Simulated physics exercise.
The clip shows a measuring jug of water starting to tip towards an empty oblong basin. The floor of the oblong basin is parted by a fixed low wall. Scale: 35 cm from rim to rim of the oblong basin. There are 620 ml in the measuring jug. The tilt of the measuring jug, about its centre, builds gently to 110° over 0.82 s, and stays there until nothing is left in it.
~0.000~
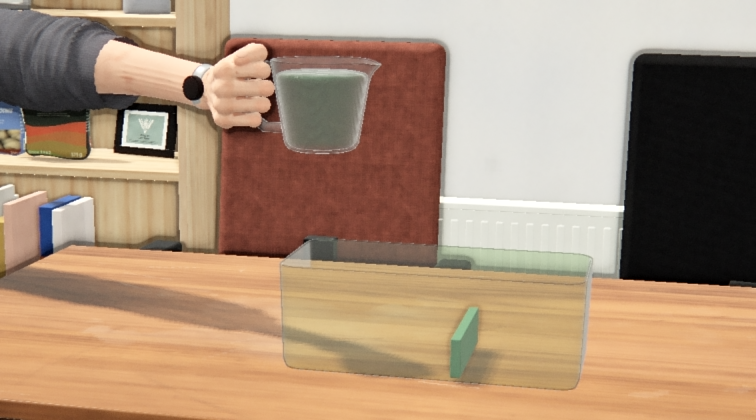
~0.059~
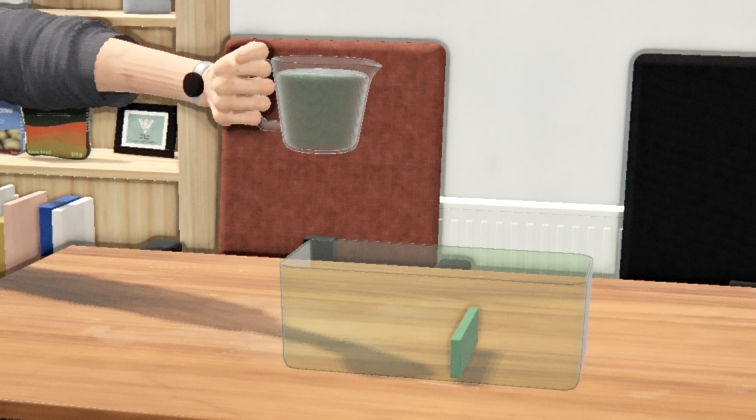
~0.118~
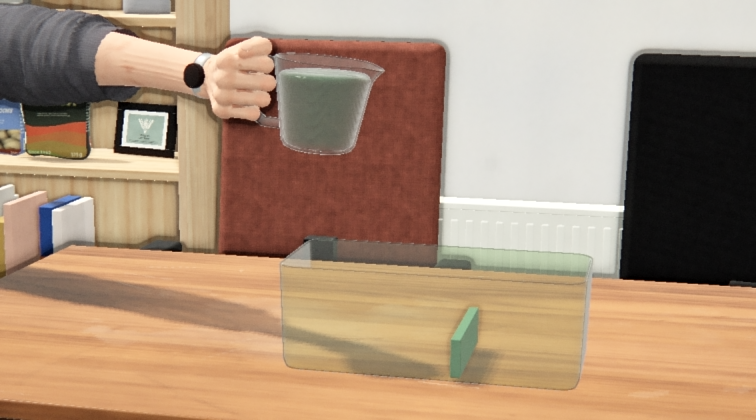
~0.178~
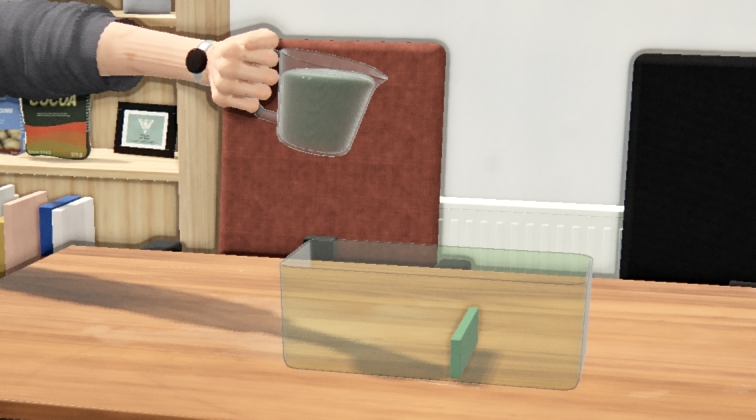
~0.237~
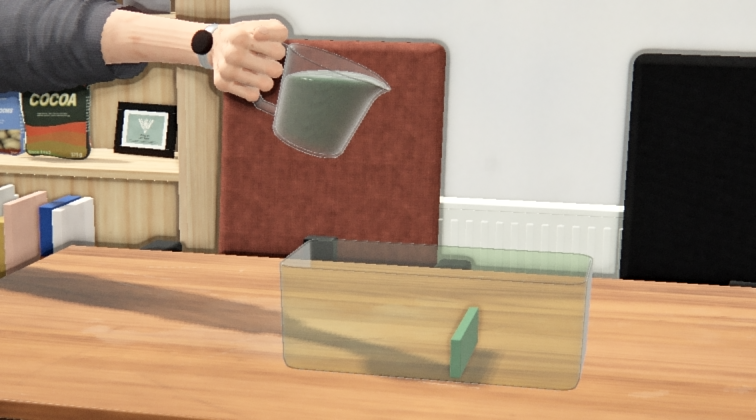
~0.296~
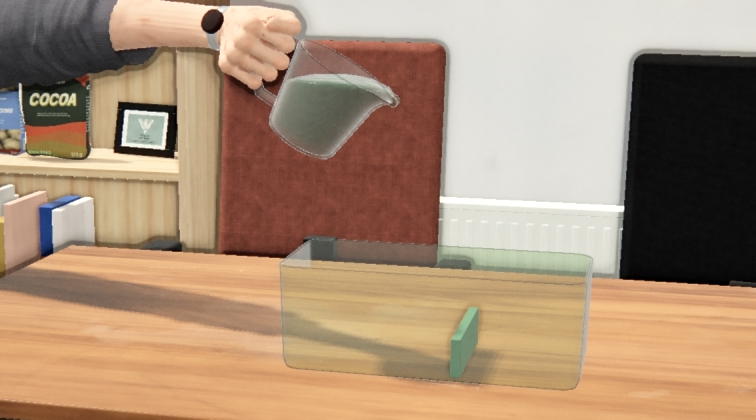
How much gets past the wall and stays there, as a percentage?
Roughly 8 per cent is past the wall.
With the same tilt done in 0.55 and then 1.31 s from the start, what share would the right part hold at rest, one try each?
First 5, then 10 per cent.
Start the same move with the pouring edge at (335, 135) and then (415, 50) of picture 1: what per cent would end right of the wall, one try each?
First 5, then 60 per cent.
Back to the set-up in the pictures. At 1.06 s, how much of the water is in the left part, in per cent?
Near 86 in a hundred.
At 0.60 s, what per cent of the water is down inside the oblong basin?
Near 24 in a hundred.
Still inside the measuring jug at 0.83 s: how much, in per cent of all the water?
Some 4 per cent.
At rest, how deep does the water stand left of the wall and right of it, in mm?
Some 18 mm on the left and 2 mm on the right.
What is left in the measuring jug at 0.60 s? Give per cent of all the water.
About 42 per cent.
After 0.60 s the tilt is 92° and 42 per cent is still to pour, 22 is left of the wall and 1 right of it.
After 0.83 s the tilt is 110° and 4 per cent is still to pour, 80 is left of the wall and 3 right of it.
After 1.06 s the tilt is 110° and 0 per cent is still to pour, 85 is left of the wall and 7 right of it.
After 1.32 s the tilt is 110° and 0 per cent is still to pour, 85 is left of the wall and 8 right of it.
In the end 85 per cent lies left of the wall, 8 right of it and 7 outside.
